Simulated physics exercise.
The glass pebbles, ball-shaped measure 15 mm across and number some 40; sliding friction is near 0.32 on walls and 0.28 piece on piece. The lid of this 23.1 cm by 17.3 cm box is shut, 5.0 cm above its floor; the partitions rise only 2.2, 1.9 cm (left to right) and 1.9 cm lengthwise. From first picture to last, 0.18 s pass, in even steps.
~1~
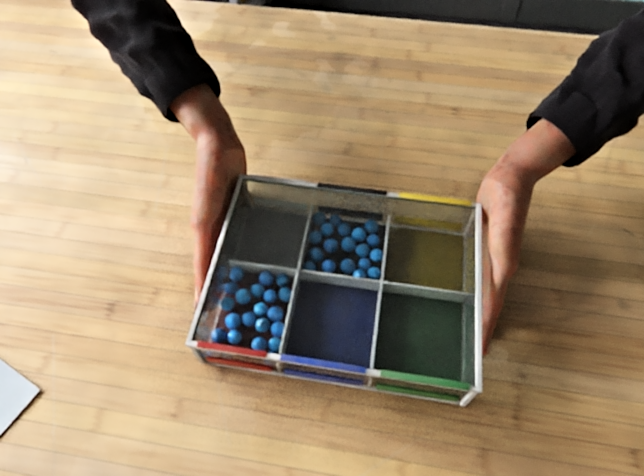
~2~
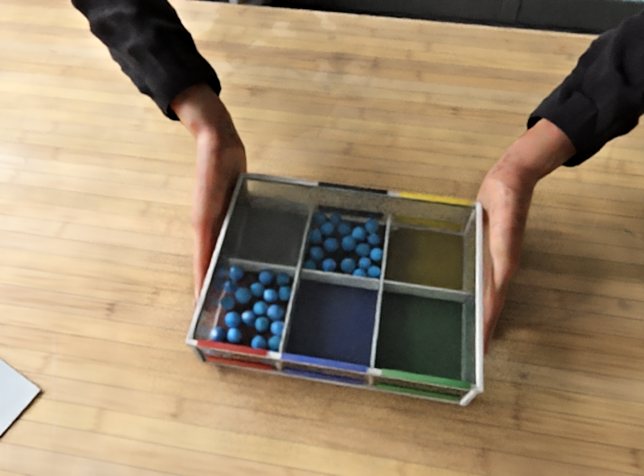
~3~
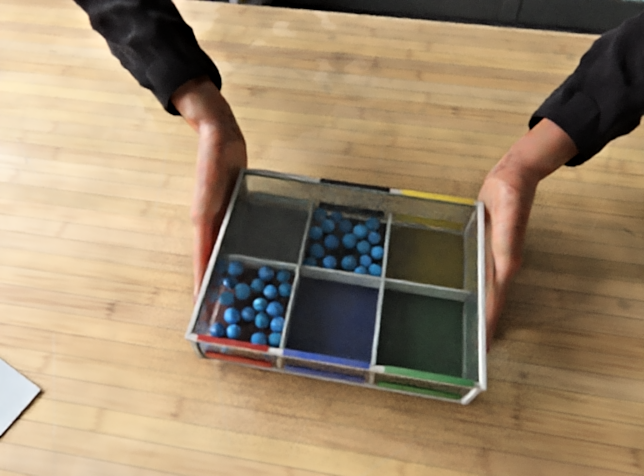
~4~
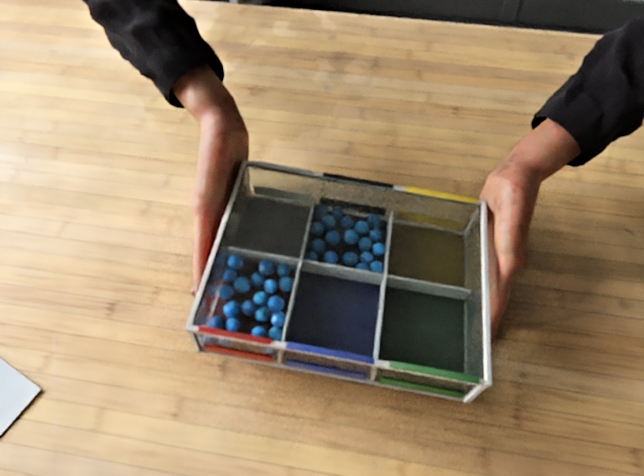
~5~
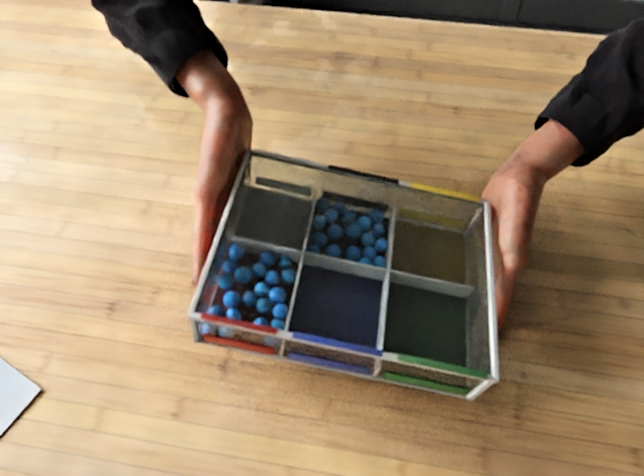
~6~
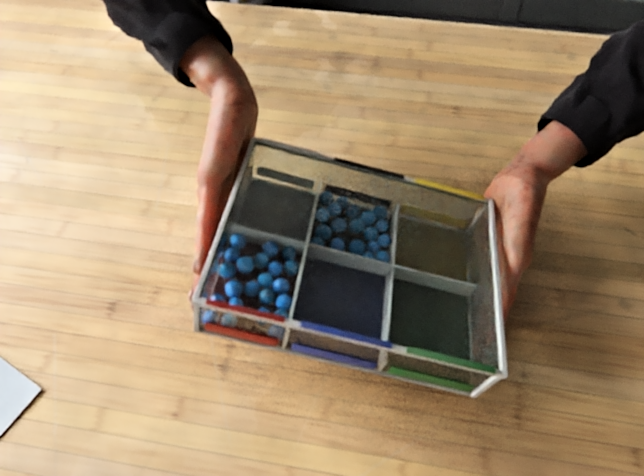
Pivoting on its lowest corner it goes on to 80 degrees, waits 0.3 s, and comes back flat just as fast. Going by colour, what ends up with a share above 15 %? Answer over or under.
Red under, blue under, green under, yellow over, white under, black over.
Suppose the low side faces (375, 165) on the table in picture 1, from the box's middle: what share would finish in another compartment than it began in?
About 35 per cent.
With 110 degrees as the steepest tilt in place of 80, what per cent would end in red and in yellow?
Then: Red 0, yellow 100.
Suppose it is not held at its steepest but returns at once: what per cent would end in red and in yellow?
Red 10; yellow 50.
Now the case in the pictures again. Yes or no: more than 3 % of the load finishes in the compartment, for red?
Red yes.
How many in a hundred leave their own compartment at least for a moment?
Roughly 70 per cent.
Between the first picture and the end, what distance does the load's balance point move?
Roughly 11.0 cm.
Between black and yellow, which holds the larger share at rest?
It is the yellow one.
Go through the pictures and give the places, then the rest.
Box tilt 0 degrees, front corners at (192, 342) and (476, 387); red 55 %, black 45 %, in the first frame.
Box tilt 1 degrees, front corners at (192, 340) and (477, 386), in the second frame.
Box tilt 2 degrees, front corners at (192, 335) and (480, 384), in the third frame.
Box tilt 5 degrees, front corners at (192, 326) and (485, 381), lowest corner right back, in the fourth frame.
Box tilt 9 degrees, front corners at (194, 313) and (493, 376), lowest corner right back, in the fifth frame.
Box tilt 13 degrees, front corners at (199, 299) and (501, 371), lowest corner right back; red 55 %, black 45 %, in the sixth frame.
Then, 0.79 s after the last picture, tilt 80 degrees; red 20 %, blue 5 %, yellow 10 %, white 10 %, black 50 %.
Then, 1.31 s after the last picture, tilt 44 degrees; red 10 %, yellow 65 %, black 20 %.
Then, 1.90 s after the last picture, tilt 0 degrees; red 5 %, yellow 65 %, black 25 %.
In the end, red 5 %, blue 0 %, green 0 %, yellow 65 %, white 0 %, black 25 %.
